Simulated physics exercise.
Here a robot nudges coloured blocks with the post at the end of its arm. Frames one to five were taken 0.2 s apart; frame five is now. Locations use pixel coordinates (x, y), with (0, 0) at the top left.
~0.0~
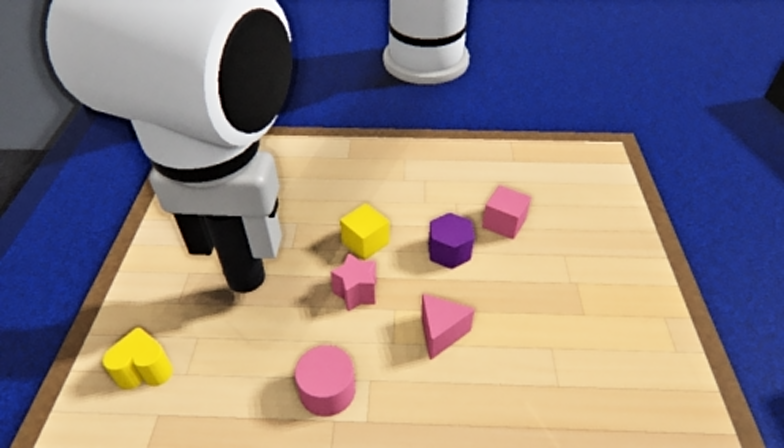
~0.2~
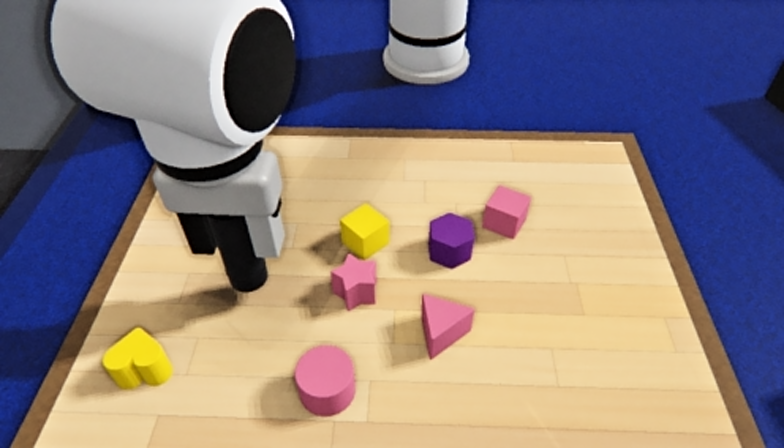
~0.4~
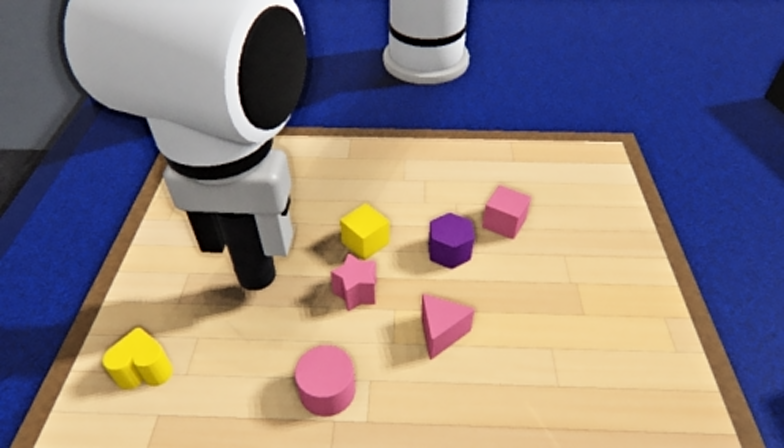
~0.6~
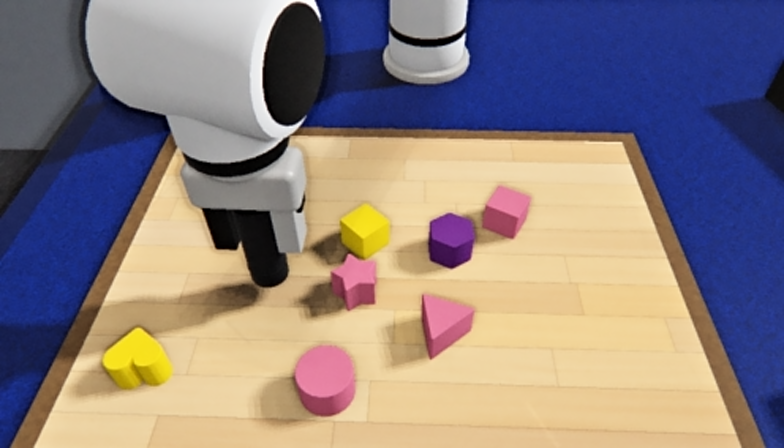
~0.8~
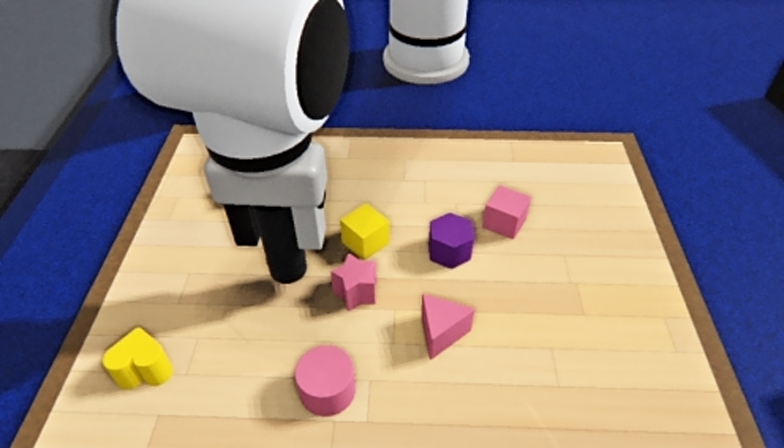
A robot arm slides its black post slowly right across the board while the coloured blocks stay still.
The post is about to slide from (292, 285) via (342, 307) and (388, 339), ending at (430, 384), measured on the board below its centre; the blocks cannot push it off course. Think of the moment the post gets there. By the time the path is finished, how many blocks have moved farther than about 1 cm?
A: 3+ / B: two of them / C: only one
My answer is option C.
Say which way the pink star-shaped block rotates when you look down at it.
Anticlockwise, looking down.
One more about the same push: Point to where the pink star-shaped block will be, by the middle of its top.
Its top face will be centred at roughly (394, 280).
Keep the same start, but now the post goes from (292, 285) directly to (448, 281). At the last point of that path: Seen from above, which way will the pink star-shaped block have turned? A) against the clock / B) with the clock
Letter B.
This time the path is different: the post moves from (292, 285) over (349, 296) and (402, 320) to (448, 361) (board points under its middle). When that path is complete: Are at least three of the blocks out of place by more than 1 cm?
No, it doesn't check out.
What follows on the original path. One third of the way, post at (342, 293); pink star-shaped block at (382, 273), turned 35° anticlockwise.
Two thirds of the way, post at (389, 325); pink star-shaped block at (394, 280), turned 95° anticlockwise.
At the end, post at (431, 370); pink star-shaped block at (394, 280), turned 95° anticlockwise; pink triangular piece not moved.
